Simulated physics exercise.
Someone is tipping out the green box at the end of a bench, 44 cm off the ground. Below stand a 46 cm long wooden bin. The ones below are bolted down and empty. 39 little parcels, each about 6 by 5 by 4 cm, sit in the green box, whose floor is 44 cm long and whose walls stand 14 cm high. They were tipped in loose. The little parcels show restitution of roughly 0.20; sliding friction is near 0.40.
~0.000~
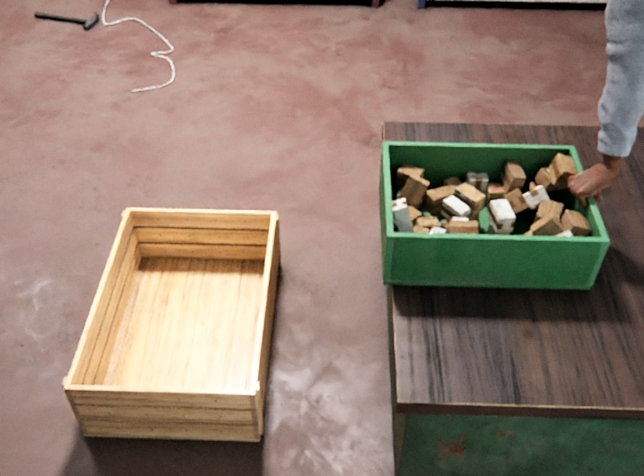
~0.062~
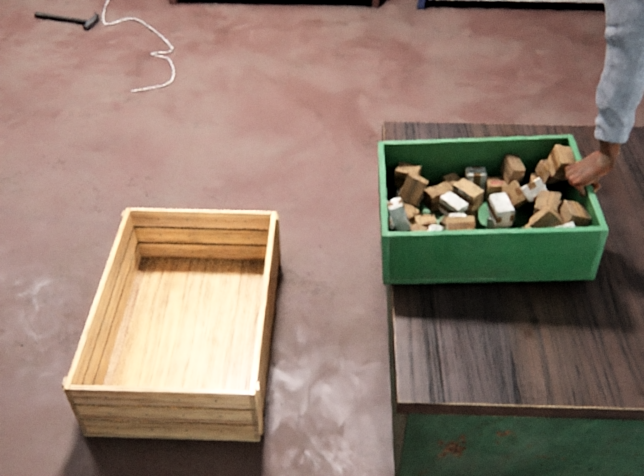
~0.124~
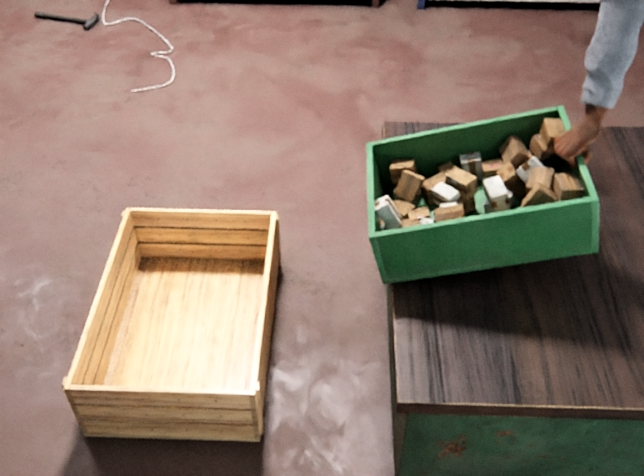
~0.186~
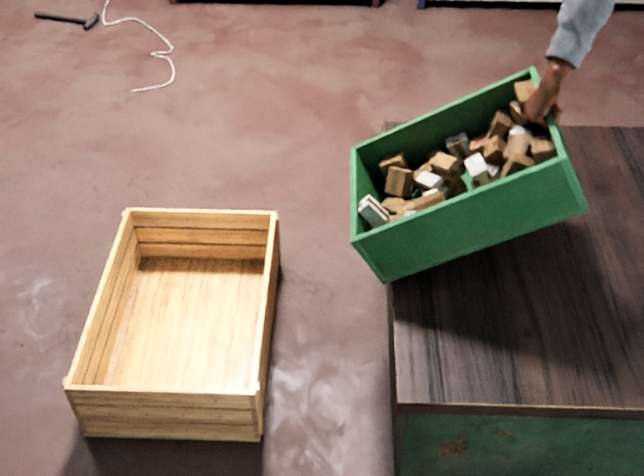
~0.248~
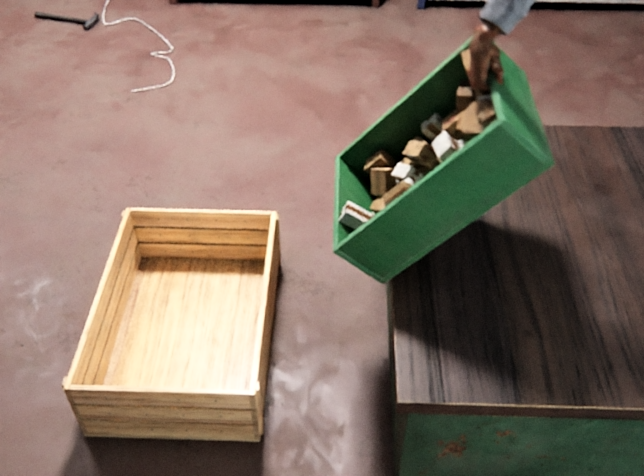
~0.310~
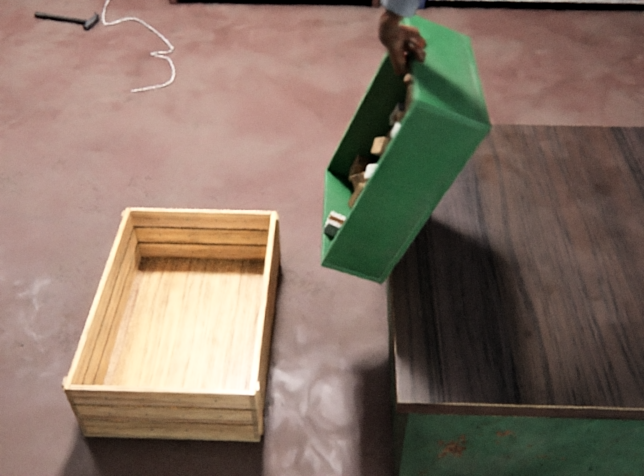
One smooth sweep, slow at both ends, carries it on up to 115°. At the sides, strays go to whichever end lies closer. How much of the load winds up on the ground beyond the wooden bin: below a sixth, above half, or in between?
Between a sixth and a half of the little parcels end on the ground beyond the wooden bin.
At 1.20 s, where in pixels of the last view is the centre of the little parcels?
Somewhere about (173, 342) in pixels.
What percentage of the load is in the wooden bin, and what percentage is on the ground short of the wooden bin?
About 45 in a hundred first and about 25 in a hundred second.
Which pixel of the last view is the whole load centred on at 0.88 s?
The centre sits near (170, 338).
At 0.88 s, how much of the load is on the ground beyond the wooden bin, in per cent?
Estimated fraction: Some 25 percent.
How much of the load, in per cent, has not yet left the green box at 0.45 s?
Around 90 in a hundred is still inside.
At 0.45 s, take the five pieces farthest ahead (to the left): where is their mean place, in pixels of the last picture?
Somewhere near pixel (262, 107).
After 0.45 s, tilt 105°; 36 still in the green box and 3 in the air.
After 0.63 s, tilt 115°; 7 still in the green box, 4 in the wooden bin and 28 in the air.
After 0.88 s, tilt 115°; 2 still in the green box, 18 in the wooden bin, 3 on the ground short of the wooden bin, 10 on the ground beyond the wooden bin and 6 in the air.
Final count (at 1.20 s), 18 in the wooden bin, 10 on the ground short of the wooden bin and 11 on the ground beyond the wooden bin. Asked share, 11 of 39, 28 per cent.
